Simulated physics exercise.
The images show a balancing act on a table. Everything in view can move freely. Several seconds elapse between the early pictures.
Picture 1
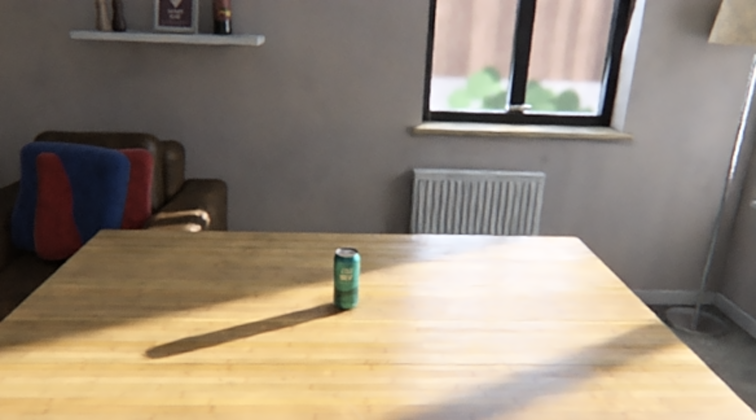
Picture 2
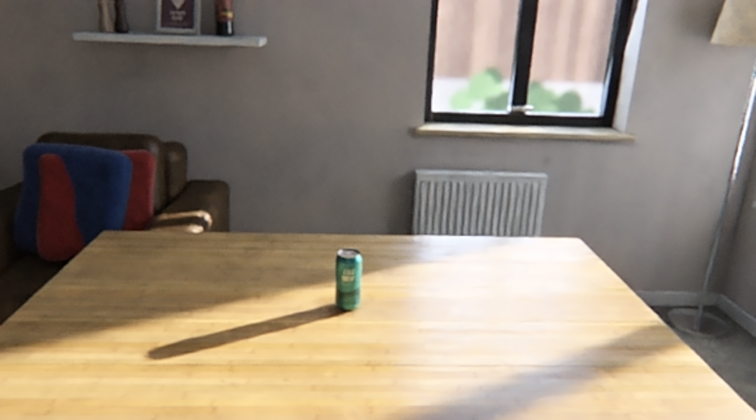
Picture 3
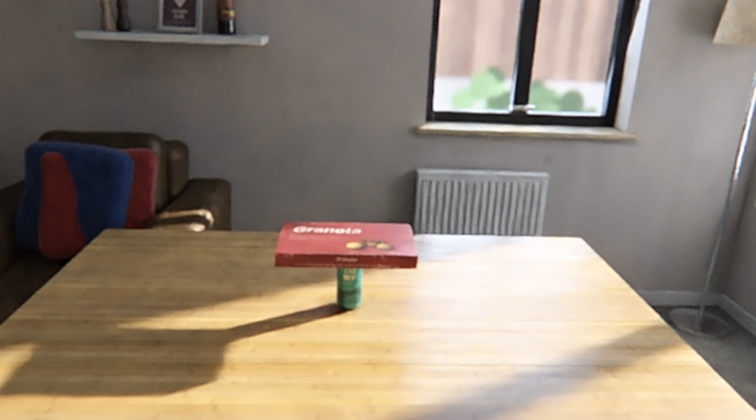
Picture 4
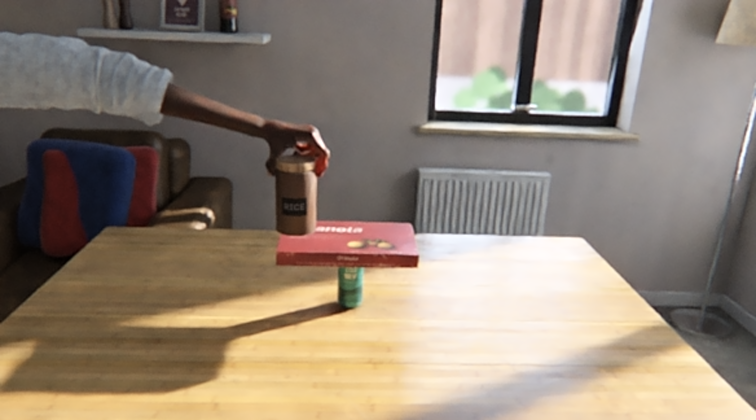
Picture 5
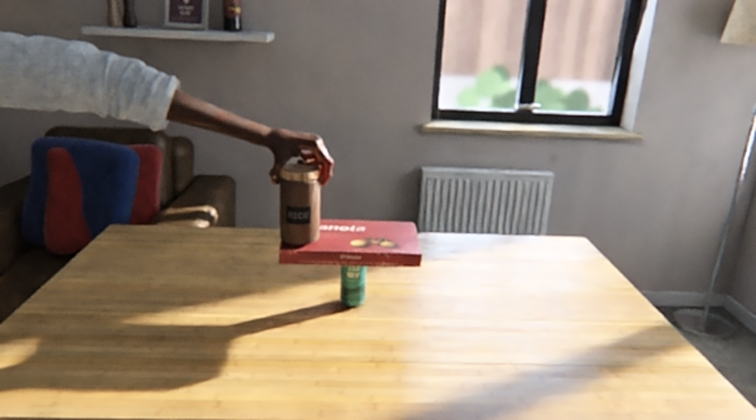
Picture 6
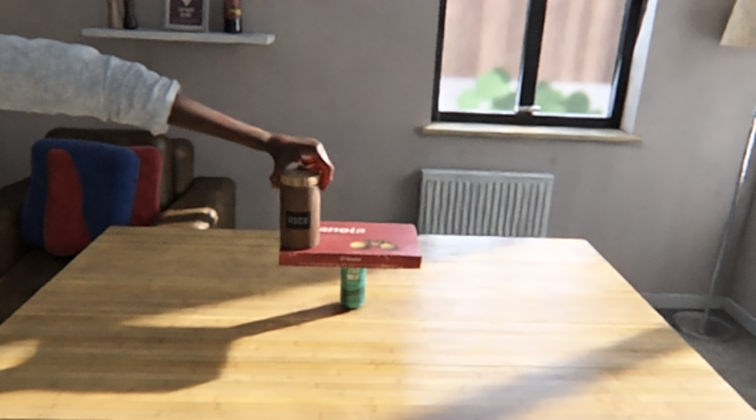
A pale wooden table fills the foreground of a sunlit living room, seen from slightly above, with a window and radiator behind. A green can stands near the middle, casting a long shadow leftward, while a brown armchair with a blue and red cushion sits left. A red granola box appears flat atop the can, then a hand from the left lowers a brown jar onto its left side and keeps hold.
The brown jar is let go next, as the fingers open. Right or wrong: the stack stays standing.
Wrong, it topples.
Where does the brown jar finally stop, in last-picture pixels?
Look around (248, 304) in the final frame.
Then, 0.30 s past the last view, brown jar now fallen; red packet rocked 61° from its first pose.
Then, 0.60 s past the last view, red packet rocked 59° from its first pose; turquoise can rocked 20° from its first pose.
Then, 0.90 s past the last view, red packet and turquoise can now fallen.
Finally, fallen, red packet, brown jar and turquoise can. Final places as the last picture's camera would see them, brown jar near (247, 304). The stack gives way.
